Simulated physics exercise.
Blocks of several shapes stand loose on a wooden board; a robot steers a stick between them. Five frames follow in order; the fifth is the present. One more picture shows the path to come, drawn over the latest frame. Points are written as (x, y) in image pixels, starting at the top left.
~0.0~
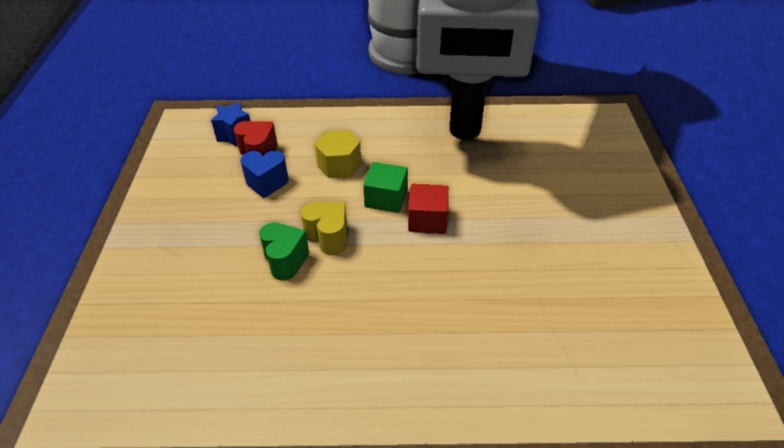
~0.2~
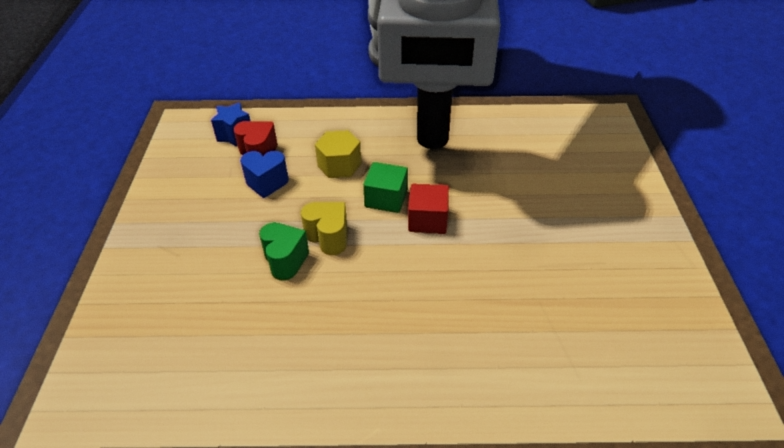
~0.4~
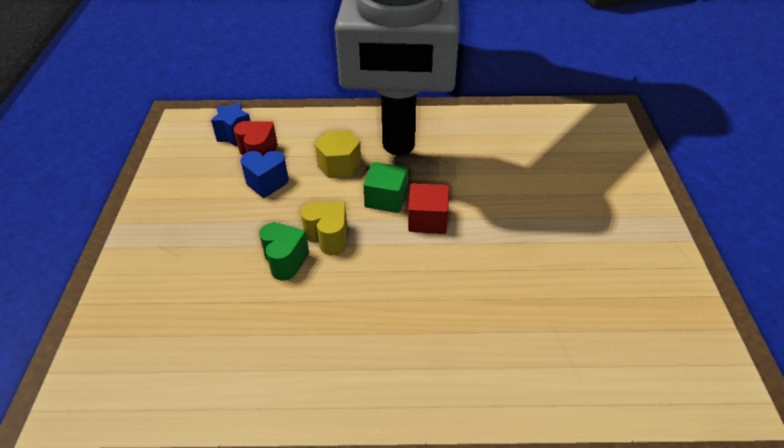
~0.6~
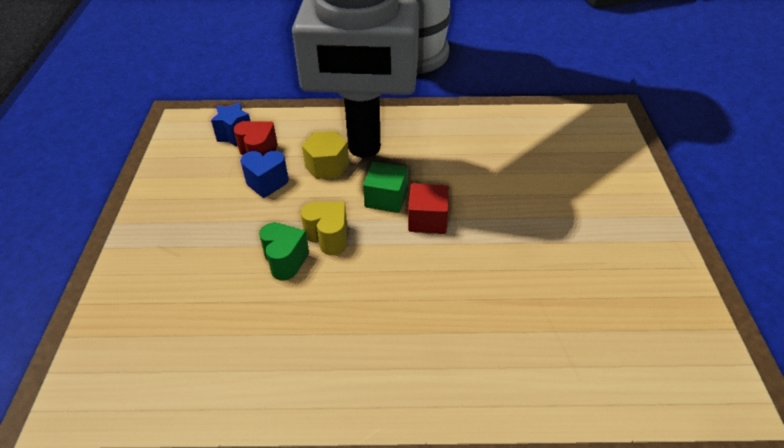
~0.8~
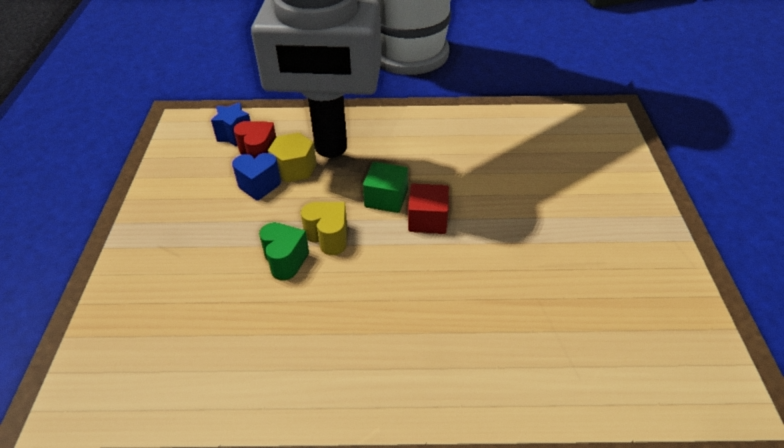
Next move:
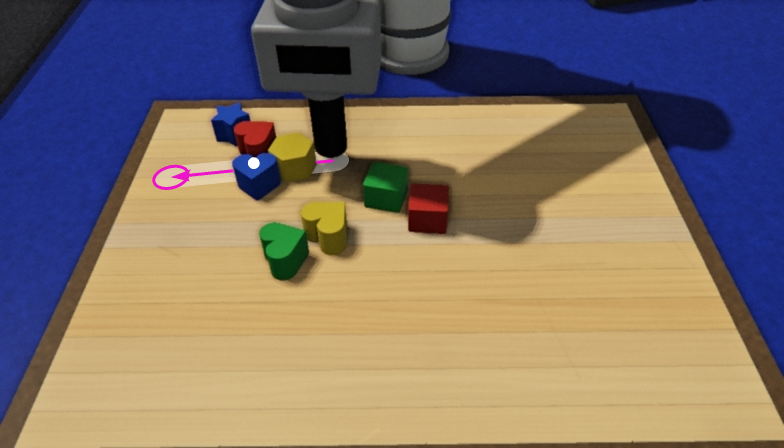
A grey robot arm holding a black stick reaches over the far edge of a pale wooden board on a blue surface, seen from a fixed, raised viewpoint. A blue star, red, blue, yellow and green hearts and a yellow hexagon lie left of a green block and a red one. The stick slides left, passes behind the green block and pushes the hexagon against the blue heart, which shifts slightly.
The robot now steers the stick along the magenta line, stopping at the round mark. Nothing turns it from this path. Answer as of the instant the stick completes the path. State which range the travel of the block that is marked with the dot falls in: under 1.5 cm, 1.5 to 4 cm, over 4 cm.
Beyond 4 cm.
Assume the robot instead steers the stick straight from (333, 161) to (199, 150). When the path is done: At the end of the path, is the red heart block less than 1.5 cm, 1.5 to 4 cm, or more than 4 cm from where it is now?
Over 4 cm.
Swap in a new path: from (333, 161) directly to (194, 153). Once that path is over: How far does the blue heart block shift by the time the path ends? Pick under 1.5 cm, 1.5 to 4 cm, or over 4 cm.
Distance: 1.5 to 4 cm.
Path on the board, from (333, 161) to (171, 177); the dot is on the blue heart block.
The first path, step by step. One third of the way, stick at (277, 154); blue heart block at (210, 182), turned 35° anticlockwise; red heart block at (241, 130), turned 55° clockwise; yellow hexagonal block at (236, 155), turned 20° anticlockwise.
Two thirds of the way, stick at (221, 160); blue star-shaped block at (225, 110); blue heart block at (194, 195), turned 65° anticlockwise; red heart block at (234, 128), turned 70° clockwise; yellow hexagonal block at (186, 167), turned 65° anticlockwise.
At the end, stick at (167, 165); blue star-shaped block at (225, 110); blue heart block at (194, 195), turned 65° anticlockwise; red heart block at (234, 128), turned 70° clockwise; yellow hexagonal block at (153, 180), turned 105° anticlockwise; green square block in place.
